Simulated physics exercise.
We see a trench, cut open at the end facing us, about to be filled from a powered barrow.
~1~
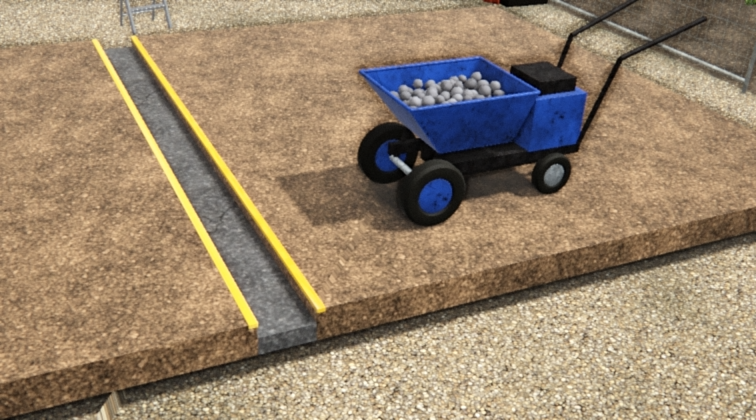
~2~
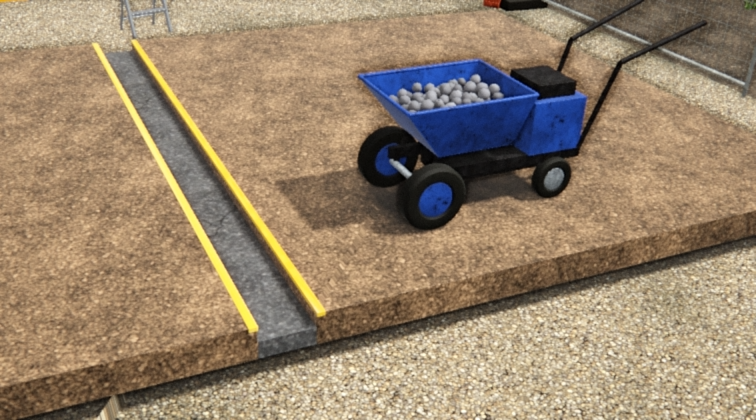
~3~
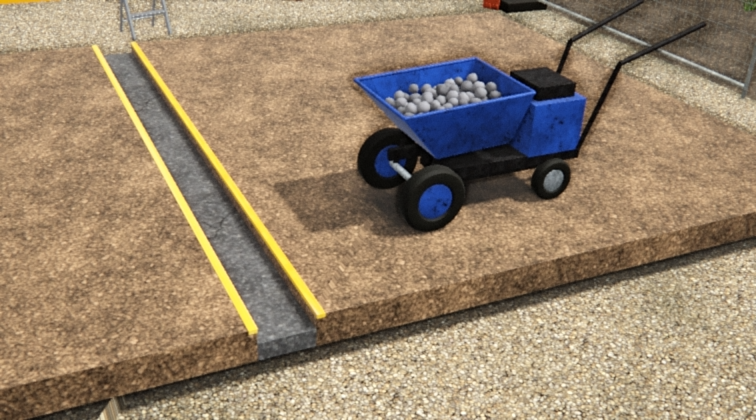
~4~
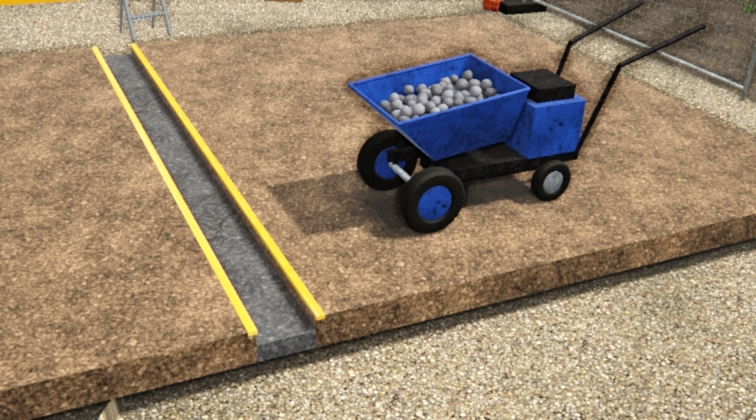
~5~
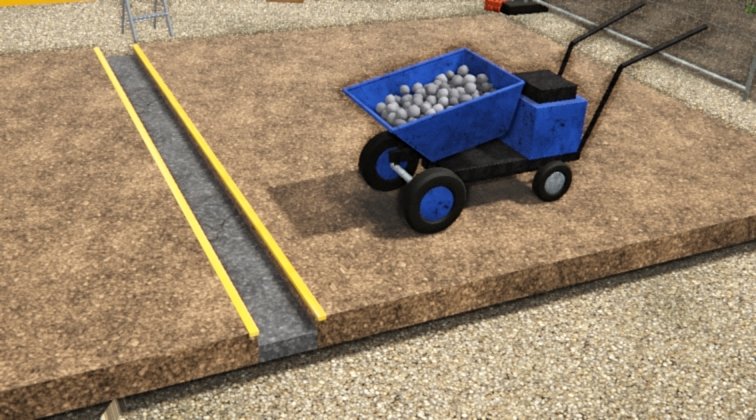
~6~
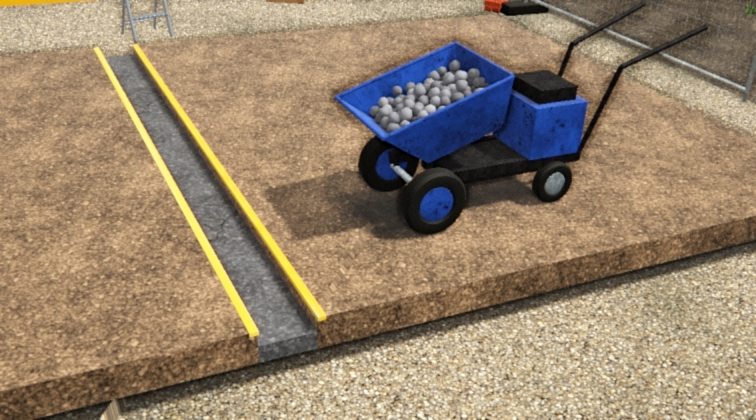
A blue powered barrow loaded with round cobbles gradually tilts its skip leftward beside a trench.
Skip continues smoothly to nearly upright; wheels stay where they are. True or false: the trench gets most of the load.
False.
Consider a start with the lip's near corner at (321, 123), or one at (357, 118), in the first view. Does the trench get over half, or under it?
One: Below a half. Two: Most of it.
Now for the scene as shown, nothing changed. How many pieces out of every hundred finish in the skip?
All told, it is near 20 percent.
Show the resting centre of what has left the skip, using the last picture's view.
Somewhere around (274, 231) in the final view.
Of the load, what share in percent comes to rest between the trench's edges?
About 30 in every hundred pieces.
Soon after the last picture, skip tipped steeply; all in the skip.
A little later, skip tipped right over; about two thirds in the skip; about a third short of the trench; a small part in or heaped over the trench; a stray few falling.
Later still, skip tipped right over; about a quarter in the skip; about half short of the trench; about a third in or heaped over the trench.
At rest, skip tipped right over; about a quarter in the skip; about half short of the trench; about a third in or heaped over the trench; none beyond it.
